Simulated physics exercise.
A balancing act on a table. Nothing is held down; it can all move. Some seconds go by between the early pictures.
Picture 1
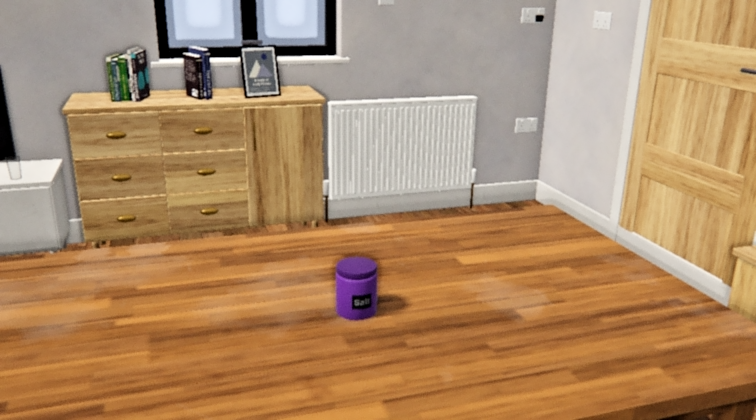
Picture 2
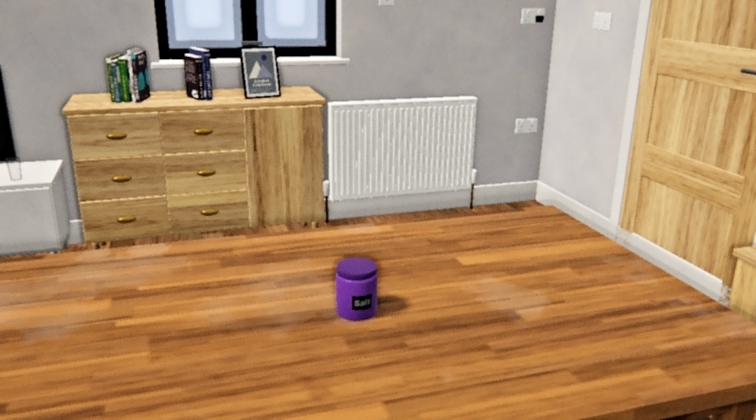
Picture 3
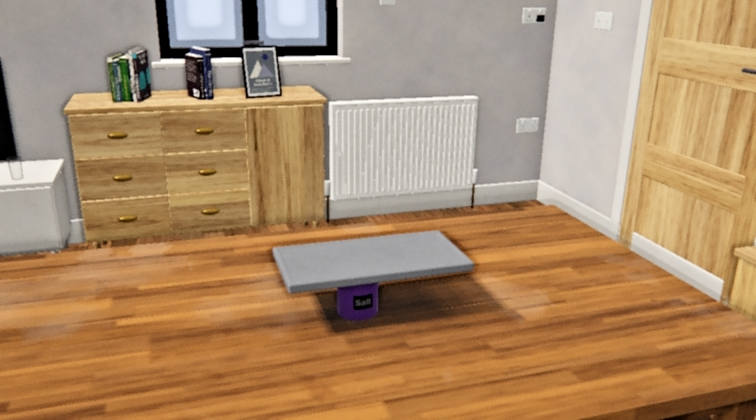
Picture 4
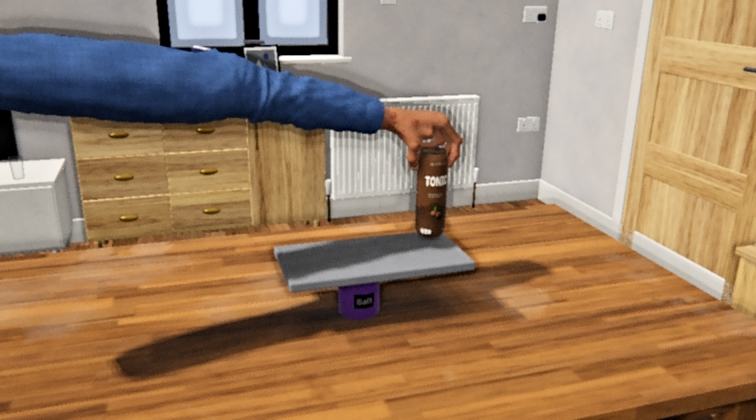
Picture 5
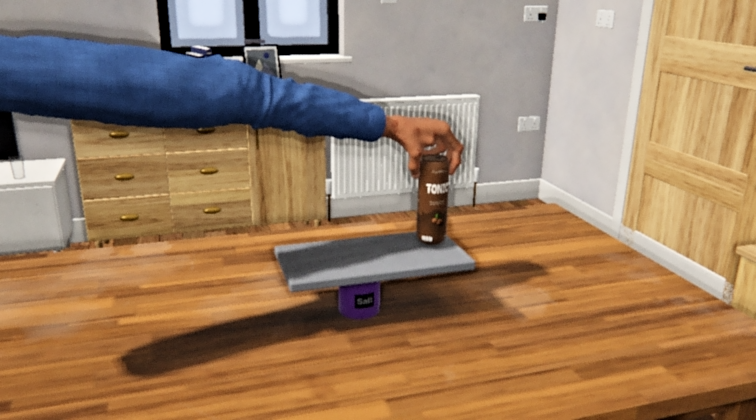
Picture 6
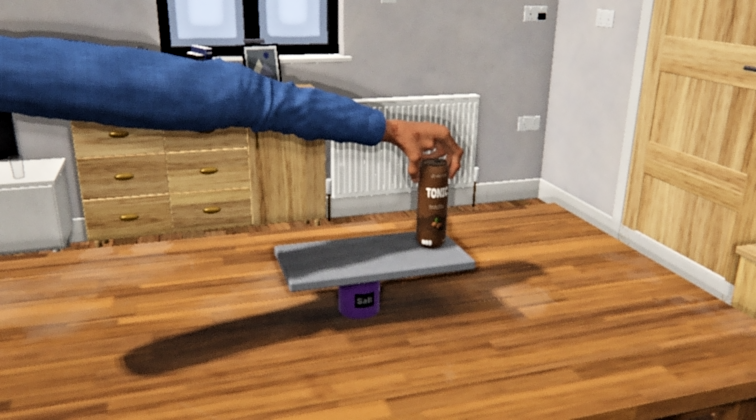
At first, a purple jar stands alone on a wooden table, and nothing moves. Then a flat grey board lies across the top of the jar. A blue-sleeved arm reaches in from the left, holding a brown can above the board's right side, and lowers it slightly onto the surface.
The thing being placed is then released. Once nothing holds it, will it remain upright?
No, it falls.
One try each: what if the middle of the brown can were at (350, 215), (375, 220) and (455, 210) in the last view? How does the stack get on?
The stack remains standing in the first case, remains standing in the second, and tumbles down in the third.
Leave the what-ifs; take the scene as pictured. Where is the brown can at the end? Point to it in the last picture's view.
The object winds up at approximately (496, 280).
Then, 0.30 s after the last picture, brown can now fallen; grey lid tipped 35° from how it was.
Then, 0.40 s after the last picture, grey lid tipped 36° from how it was.
At rest, fallen, brown can; left askew, grey lid; purple jar in place. Seen from the same camera at the end, brown can near (496, 280). The stack loses its balance.
